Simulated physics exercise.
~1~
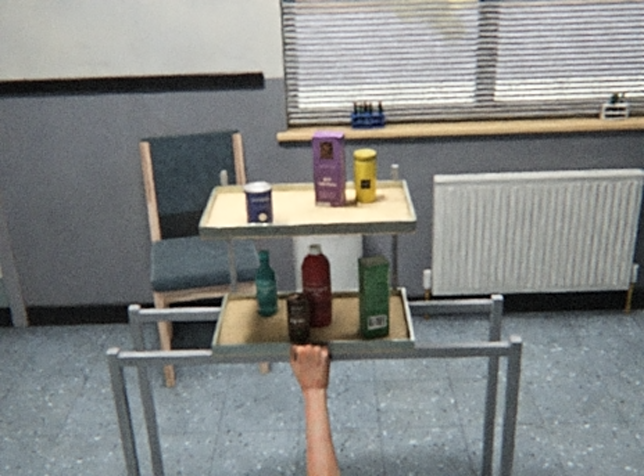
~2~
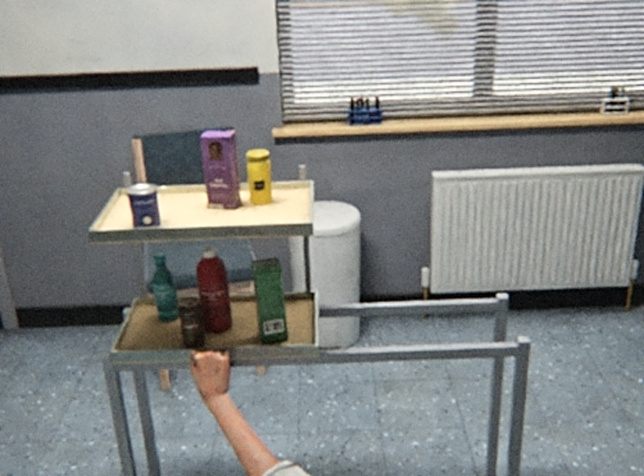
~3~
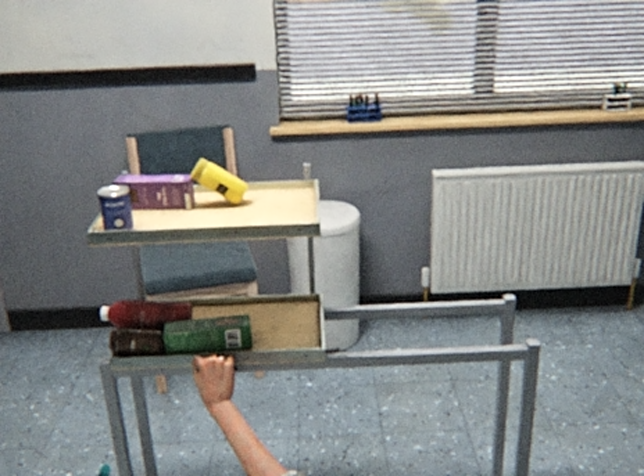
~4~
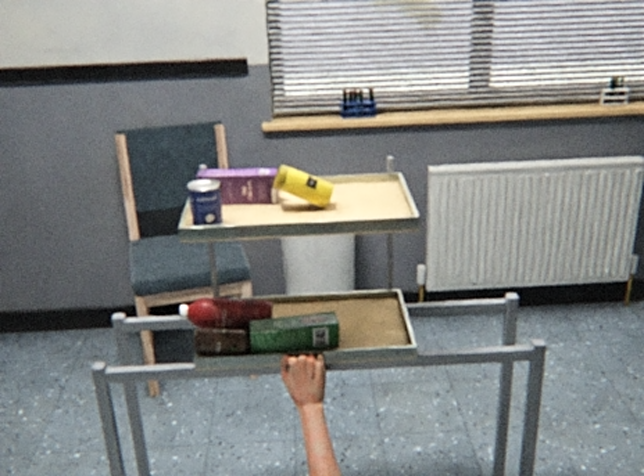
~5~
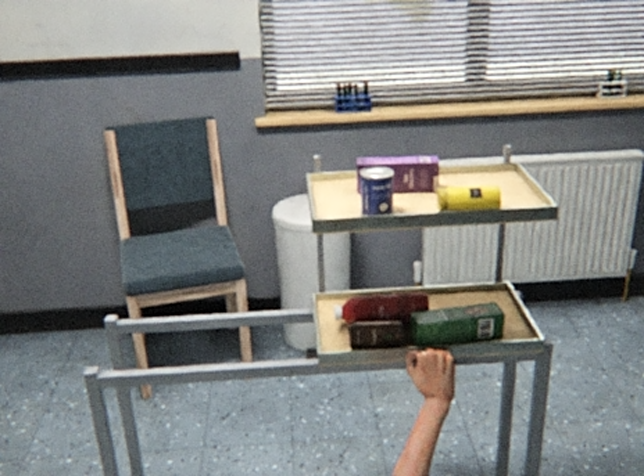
We see a hand move a two-level tray of bottles, cartons and cans to the left, where most of them topple and the turquoise bottle falls off. The hand then moves it right, the blue tin still upright and the others lying on their sides aboard.
